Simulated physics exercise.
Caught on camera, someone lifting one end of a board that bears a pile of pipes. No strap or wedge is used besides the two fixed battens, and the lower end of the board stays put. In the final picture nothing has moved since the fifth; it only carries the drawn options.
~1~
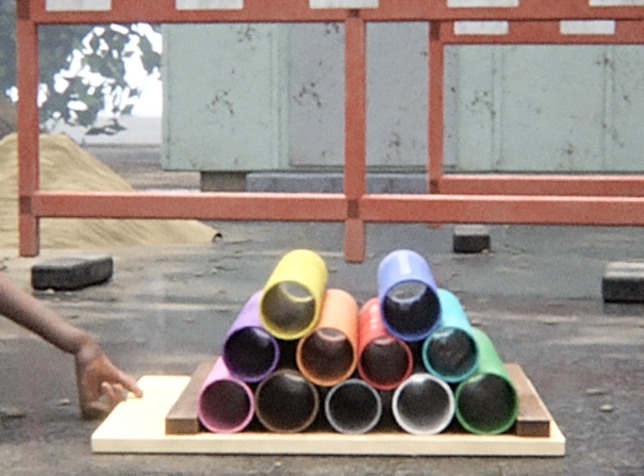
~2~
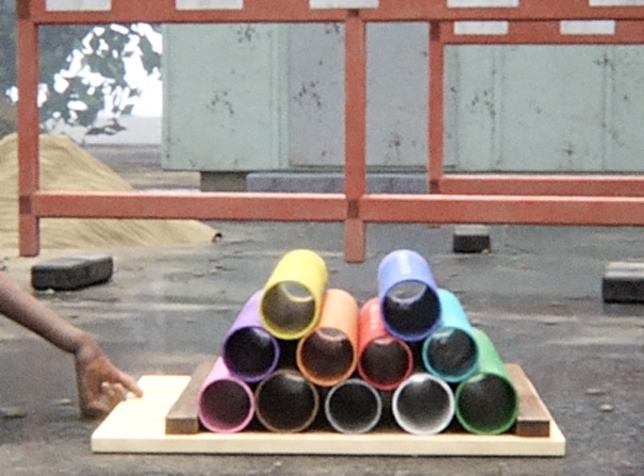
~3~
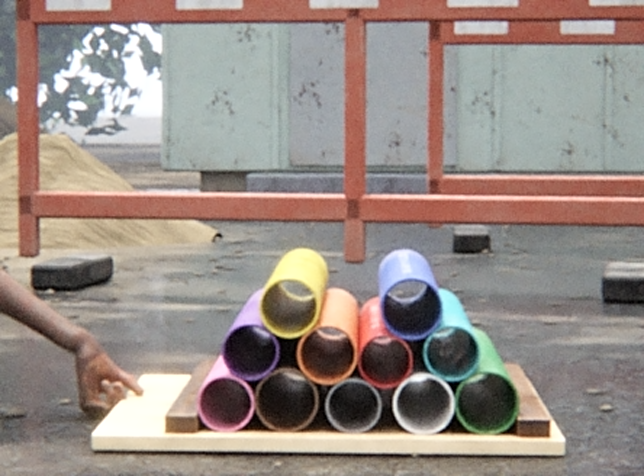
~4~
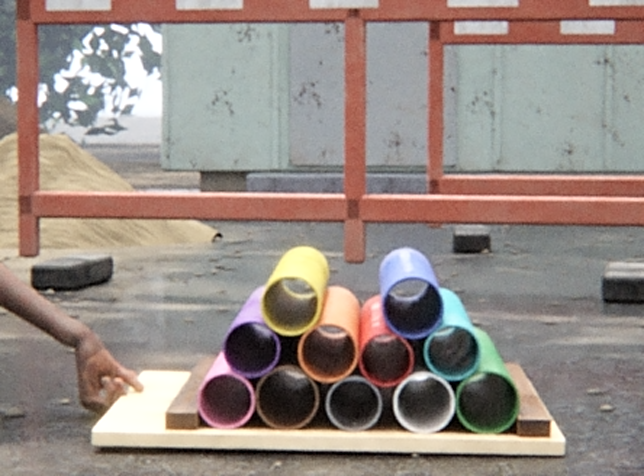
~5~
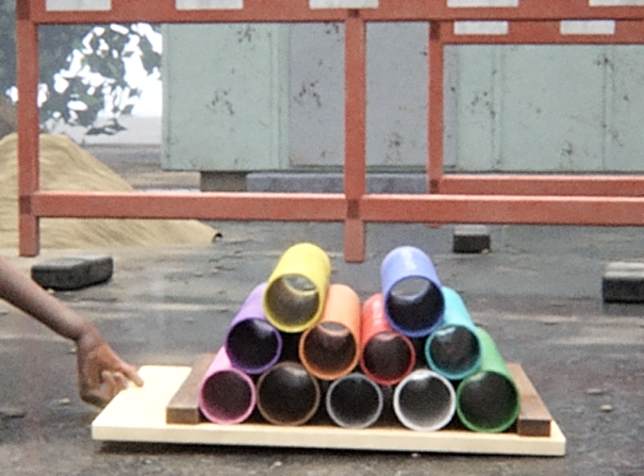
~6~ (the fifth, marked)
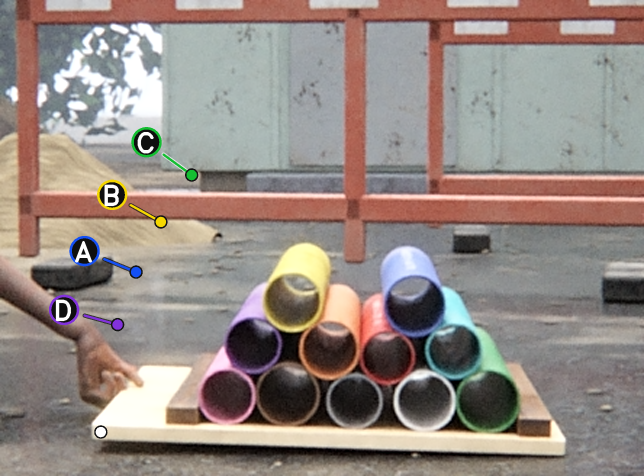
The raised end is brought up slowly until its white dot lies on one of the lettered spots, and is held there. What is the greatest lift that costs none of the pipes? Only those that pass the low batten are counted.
Up to D.
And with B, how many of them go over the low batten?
With B, five.
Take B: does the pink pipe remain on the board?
Yes.
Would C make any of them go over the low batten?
Yes.
On the copy, A at (136, 272); B at (161, 222); C at (192, 175); D at (118, 325); the white dot at (101, 432).
On D. First, board at 12°.
Then, board at 15°.
Finally, board at 15°, none over the low batten.
By contrast, A five over the low batten; B five over the low batten; C six over the low batten.
